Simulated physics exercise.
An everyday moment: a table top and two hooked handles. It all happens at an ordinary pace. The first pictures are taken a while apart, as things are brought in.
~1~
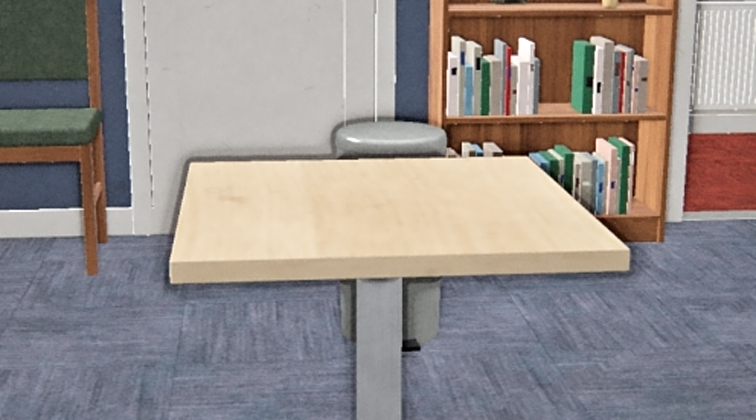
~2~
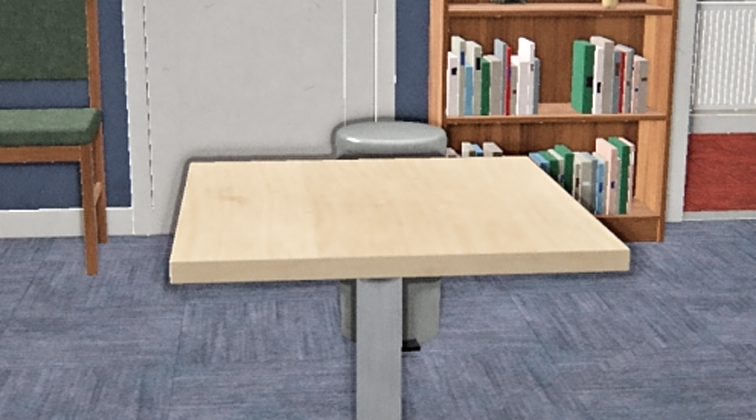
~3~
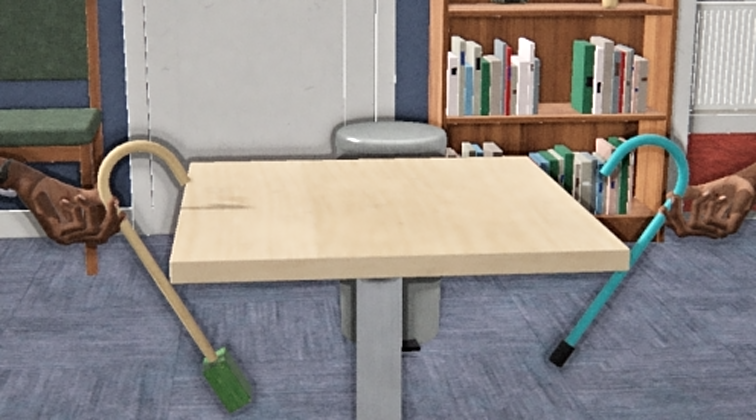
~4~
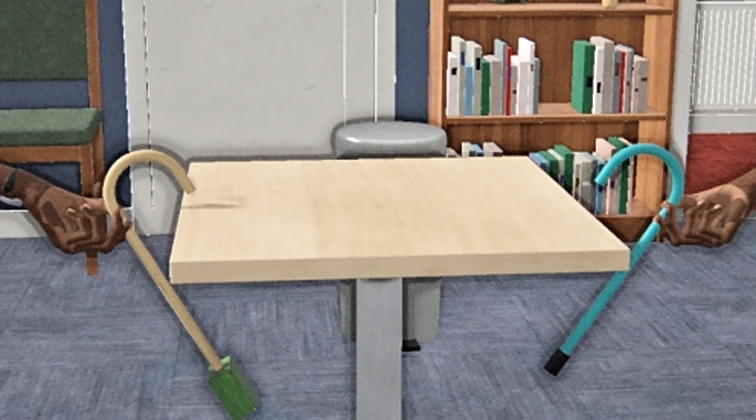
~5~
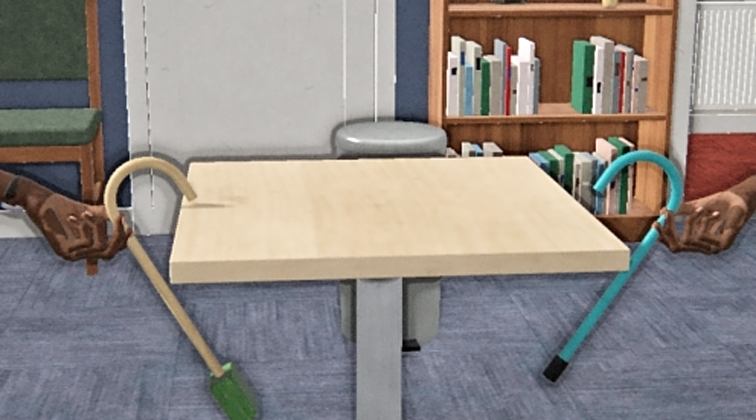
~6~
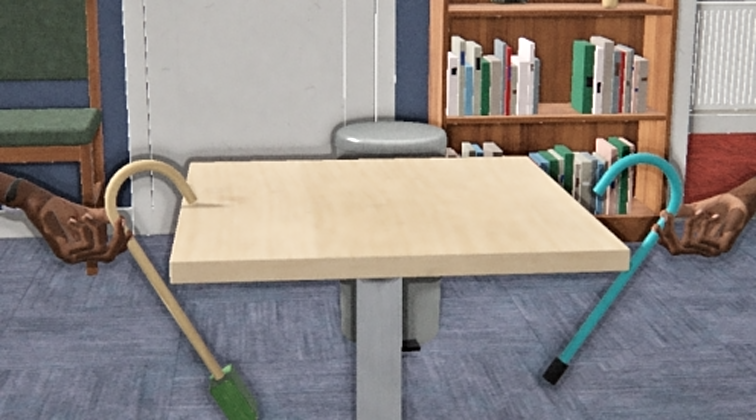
Two hands bring a green brush and a turquoise cane to opposite sides of a table.
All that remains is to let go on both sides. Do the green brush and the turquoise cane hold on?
As it turns out, the green brush remains in place, the turquoise cane drops past the edge.
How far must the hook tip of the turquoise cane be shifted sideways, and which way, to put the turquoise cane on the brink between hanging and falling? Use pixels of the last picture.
Some 28 pixels, left.
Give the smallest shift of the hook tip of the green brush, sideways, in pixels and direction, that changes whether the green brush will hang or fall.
About 12 pixels left.
Then, 0.34 s on from there, green brush at rest near (199, 288); turquoise cane on its way down.
In the end, the green brush stays hooked on the edge, near (200, 288); the turquoise cane falls to the floor.
